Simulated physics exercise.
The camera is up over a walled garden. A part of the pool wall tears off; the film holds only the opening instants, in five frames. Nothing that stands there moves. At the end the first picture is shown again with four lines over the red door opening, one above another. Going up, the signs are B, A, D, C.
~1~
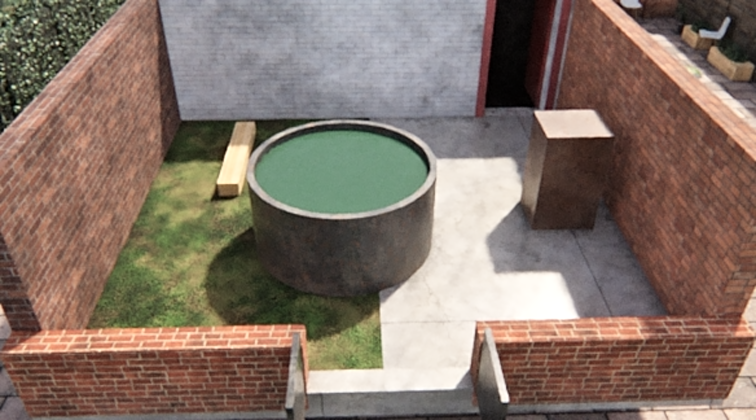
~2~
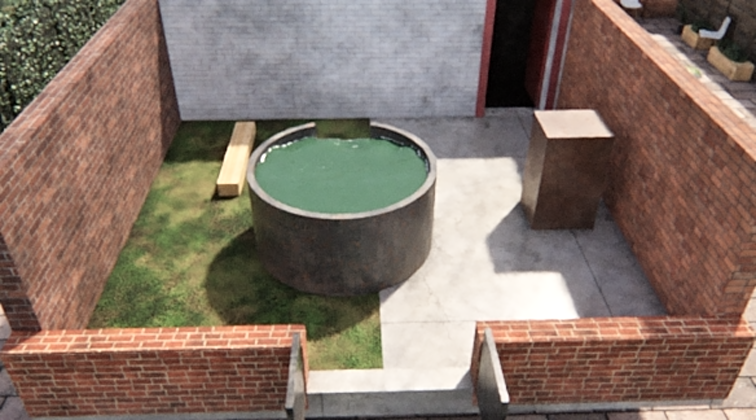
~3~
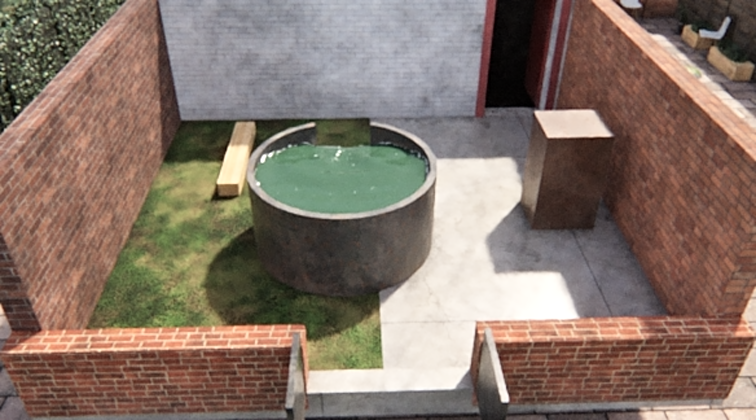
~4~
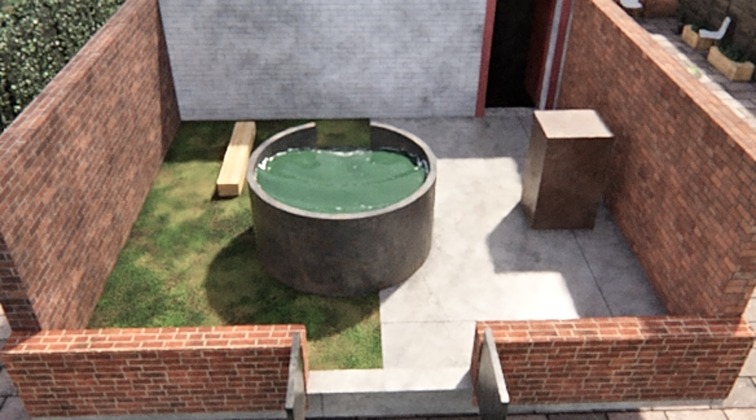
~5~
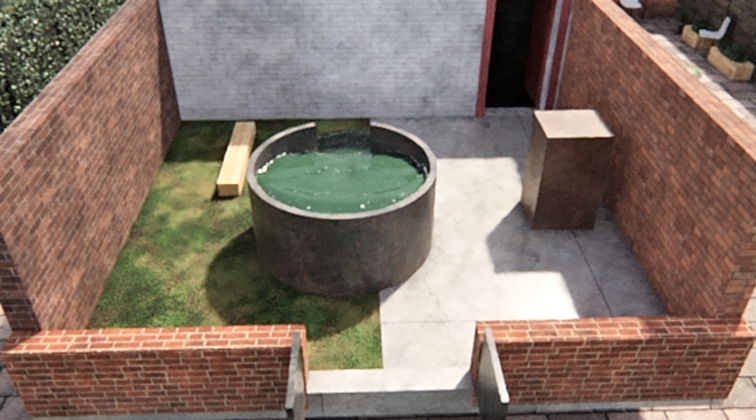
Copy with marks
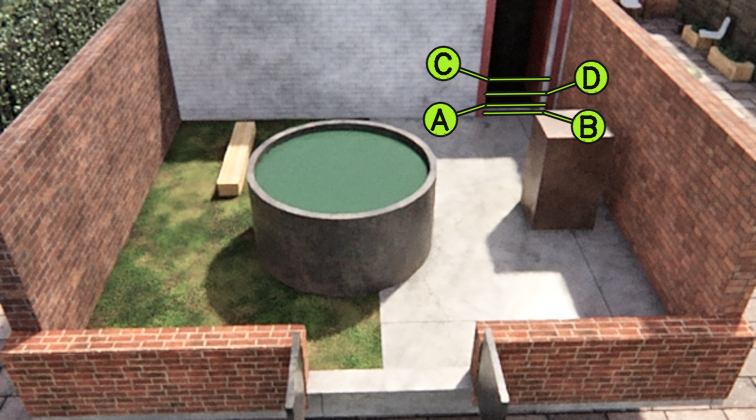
The footage shows a round, dark-walled pool of still green water in a brick-walled garden. A gap opens in its far rim, the surface ripples and lowers slightly, and water becomes visible on the grass beyond the gap.
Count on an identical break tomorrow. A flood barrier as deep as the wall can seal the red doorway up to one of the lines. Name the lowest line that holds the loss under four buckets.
Go for A.
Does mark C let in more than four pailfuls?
No, not at all.
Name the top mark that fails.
That would be B.
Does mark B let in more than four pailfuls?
Yes, that goes wrong.
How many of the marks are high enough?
Three.
On the marked copy, A at (515, 105); B at (514, 112); C at (518, 79); D at (516, 93); from the bottom up B, A, D, C.
With A, a splash gets over, under a bucket.
With B, some 15 bucketfuls get in.
With C, nothing gets over.
With D, nothing gets over.
